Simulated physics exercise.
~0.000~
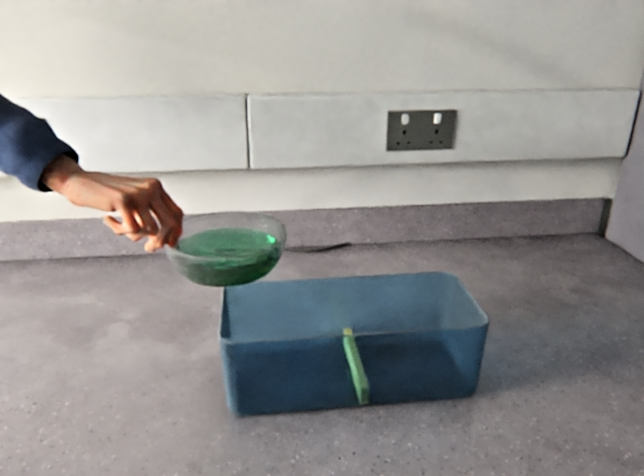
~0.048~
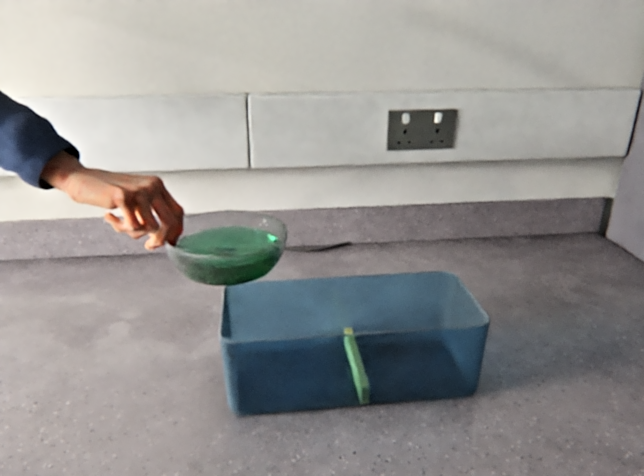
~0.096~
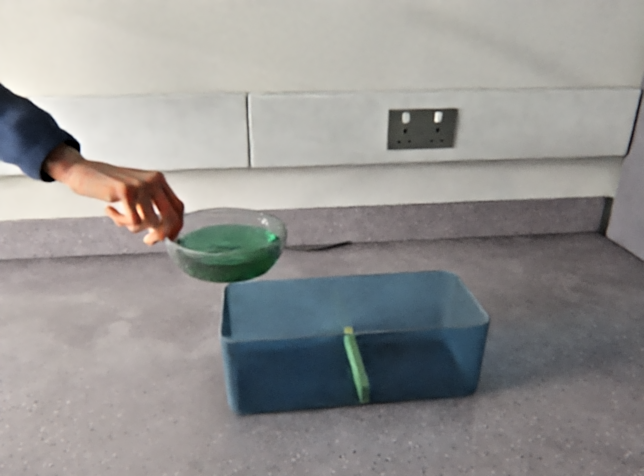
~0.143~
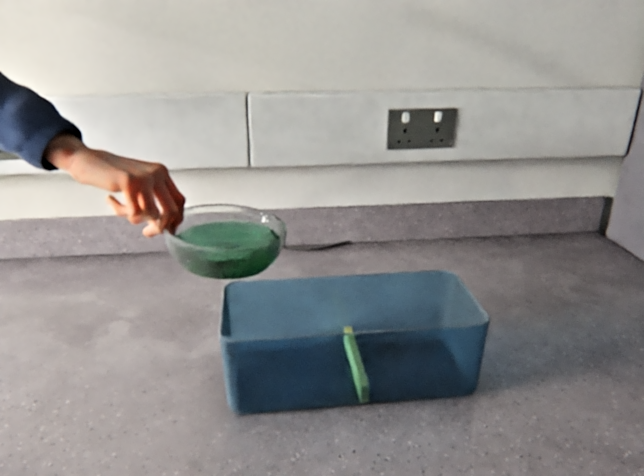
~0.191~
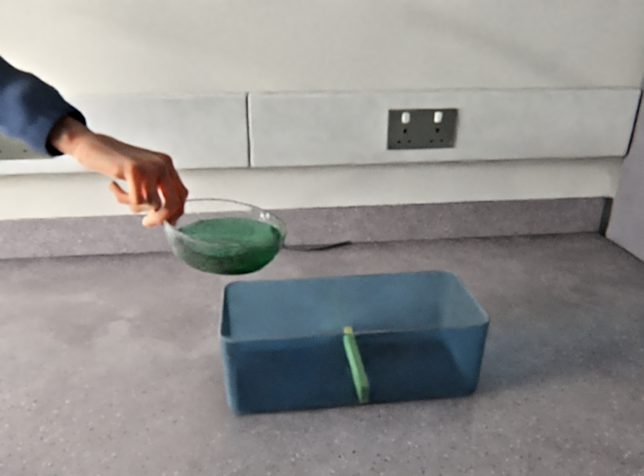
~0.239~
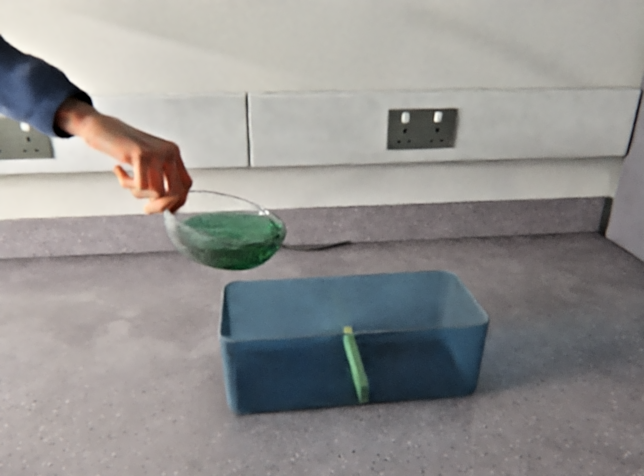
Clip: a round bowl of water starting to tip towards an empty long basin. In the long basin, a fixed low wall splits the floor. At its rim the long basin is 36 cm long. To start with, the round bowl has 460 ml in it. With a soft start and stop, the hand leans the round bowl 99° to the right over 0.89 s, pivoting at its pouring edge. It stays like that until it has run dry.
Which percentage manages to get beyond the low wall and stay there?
Beyond the low wall, roughly 62 per cent stays.
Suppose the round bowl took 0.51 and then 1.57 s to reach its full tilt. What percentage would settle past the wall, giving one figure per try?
The first try gives 65 percent and the second 50 percent.
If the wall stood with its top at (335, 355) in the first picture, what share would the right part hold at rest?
Roughly 85 %.
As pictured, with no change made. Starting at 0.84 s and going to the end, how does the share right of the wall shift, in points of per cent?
Its share increases, some 3 in a hundred.
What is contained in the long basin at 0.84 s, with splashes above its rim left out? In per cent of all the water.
About 88 %.
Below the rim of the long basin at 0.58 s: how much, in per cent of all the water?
I'd estimate some 10 percent of the liquid.
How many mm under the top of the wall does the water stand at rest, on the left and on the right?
Left 22 mm, right 18 mm.
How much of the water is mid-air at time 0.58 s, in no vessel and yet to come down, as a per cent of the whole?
Close to 52 per cent, I'd say.
After 0.58 s the tilt is 73° and 36 per cent is still to pour, 11 is left of the wall and 0 right of it.
After 0.84 s the tilt is 98° and 1 per cent is still to pour, 30 is left of the wall and 59 right of it.
After 1.10 s the tilt is 99° and 0 per cent is still to pour, 37 is left of the wall and 61 right of it.
After 1.39 s the tilt is 99° and 0 per cent is still to pour, 37 is left of the wall and 62 right of it.
In the end 37 per cent lies left of the wall, 62 right of it and 1 outside.
